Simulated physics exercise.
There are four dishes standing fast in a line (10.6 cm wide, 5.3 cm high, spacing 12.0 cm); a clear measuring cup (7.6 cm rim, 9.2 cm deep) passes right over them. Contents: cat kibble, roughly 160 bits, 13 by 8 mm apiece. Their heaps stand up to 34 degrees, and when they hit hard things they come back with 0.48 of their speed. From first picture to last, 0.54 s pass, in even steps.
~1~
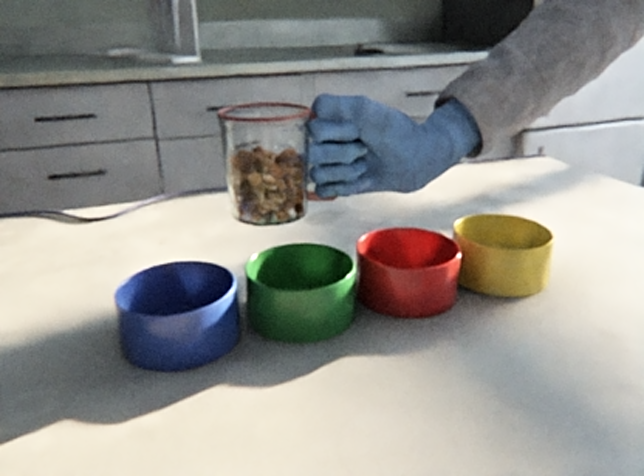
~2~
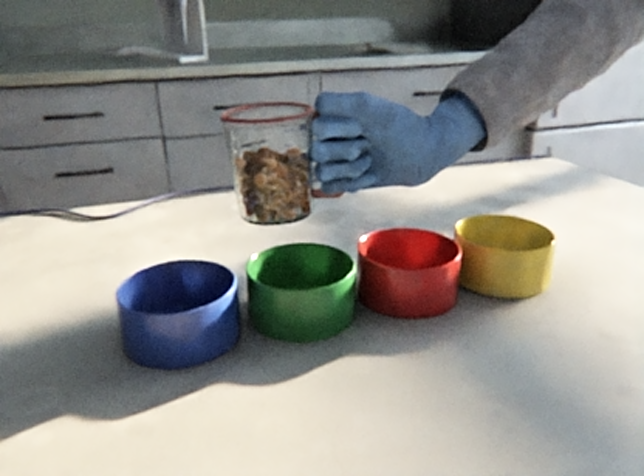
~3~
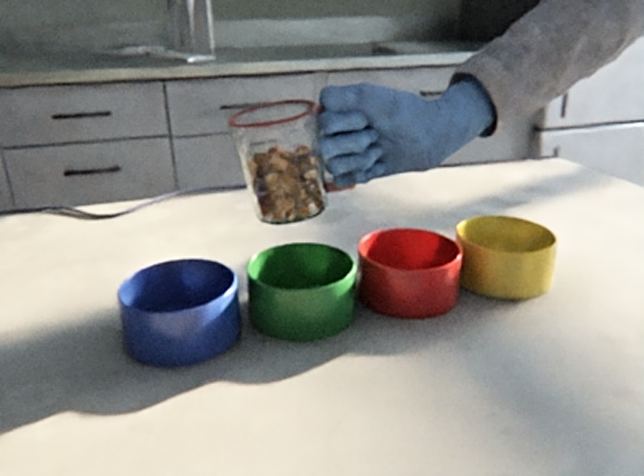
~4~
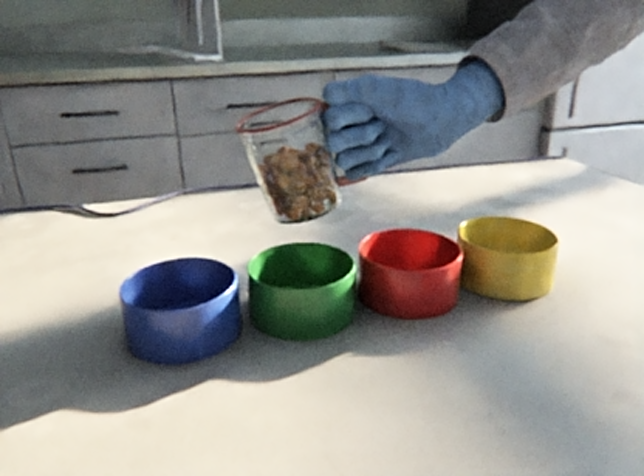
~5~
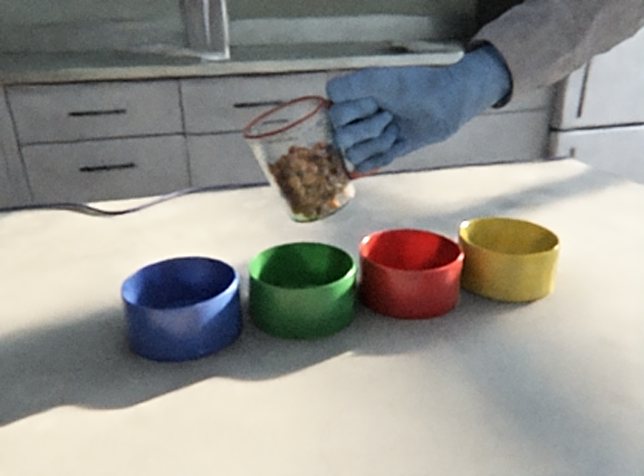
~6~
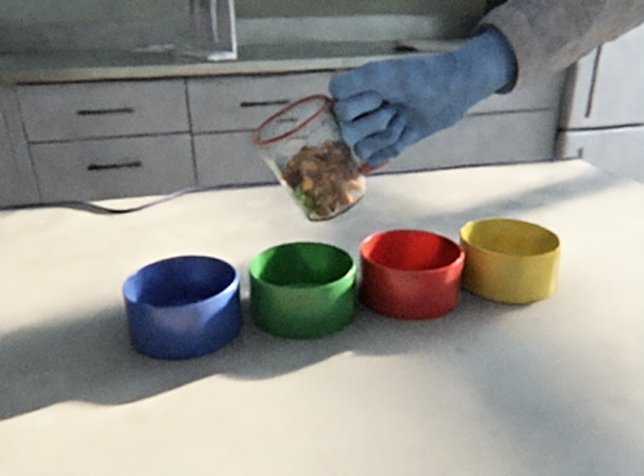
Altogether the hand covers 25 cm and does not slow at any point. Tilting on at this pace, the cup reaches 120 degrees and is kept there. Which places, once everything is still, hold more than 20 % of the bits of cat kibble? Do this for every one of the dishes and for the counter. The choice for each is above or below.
Red - above it, blue - below it, green - below it, yellow - below it, counter - below it.
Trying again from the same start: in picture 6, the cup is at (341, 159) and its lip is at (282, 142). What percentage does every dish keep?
Dish by dish: Red 60 per cent, blue 0 per cent, green 0 per cent, yellow 10 per cent.
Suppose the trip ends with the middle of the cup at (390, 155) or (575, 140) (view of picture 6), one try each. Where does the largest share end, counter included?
The winner: Green, then red.
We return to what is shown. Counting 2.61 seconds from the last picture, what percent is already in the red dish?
About 95 percent up to now.
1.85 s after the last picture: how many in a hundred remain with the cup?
10 %.
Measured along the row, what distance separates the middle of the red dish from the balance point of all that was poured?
About 1 cm to its left-hand side.
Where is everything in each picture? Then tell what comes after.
In the first frame, cup at (267, 164), tilt 0 degrees, lip at (220, 115), moved 0.0 cm; middle of the pieces at (270, 179); blue dish at (176, 286); green dish at (300, 265); red dish at (408, 247); yellow dish at (503, 231).
In the second frame, cup at (272, 163), tilt 3 degrees, lip at (224, 118), moved 0.4 cm; middle of the pieces at (276, 179).
In the third frame, cup at (283, 163), tilt 9 degrees, lip at (230, 123), moved 1.4 cm; middle of the pieces at (288, 177).
In the fourth frame, cup at (293, 162), tilt 15 degrees, lip at (238, 129), moved 2.3 cm; middle of the pieces at (300, 175).
In the fifth frame, cup at (303, 161), tilt 22 degrees, lip at (246, 135), moved 3.3 cm; middle of the pieces at (311, 174).
In the sixth frame, cup at (313, 161), tilt 28 degrees, lip at (254, 142), moved 4.2 cm; middle of the pieces at (322, 172); blue dish at (181, 280); green dish at (302, 264); red dish at (411, 250); yellow dish at (510, 237).
Then, 1.10 s after the last picture, tilt 93 degrees; cup holds 100 %.
Then, 1.85 s after the last picture, tilt 120 degrees; cup holds 10 %, red 85 %.
Then, 2.61 s after the last picture, tilt 120 degrees; cup holds 0 %, red 95 %.
In the end, red 95 %, blue 0 %, green 0 %, yellow 0 %, counter 5 %.
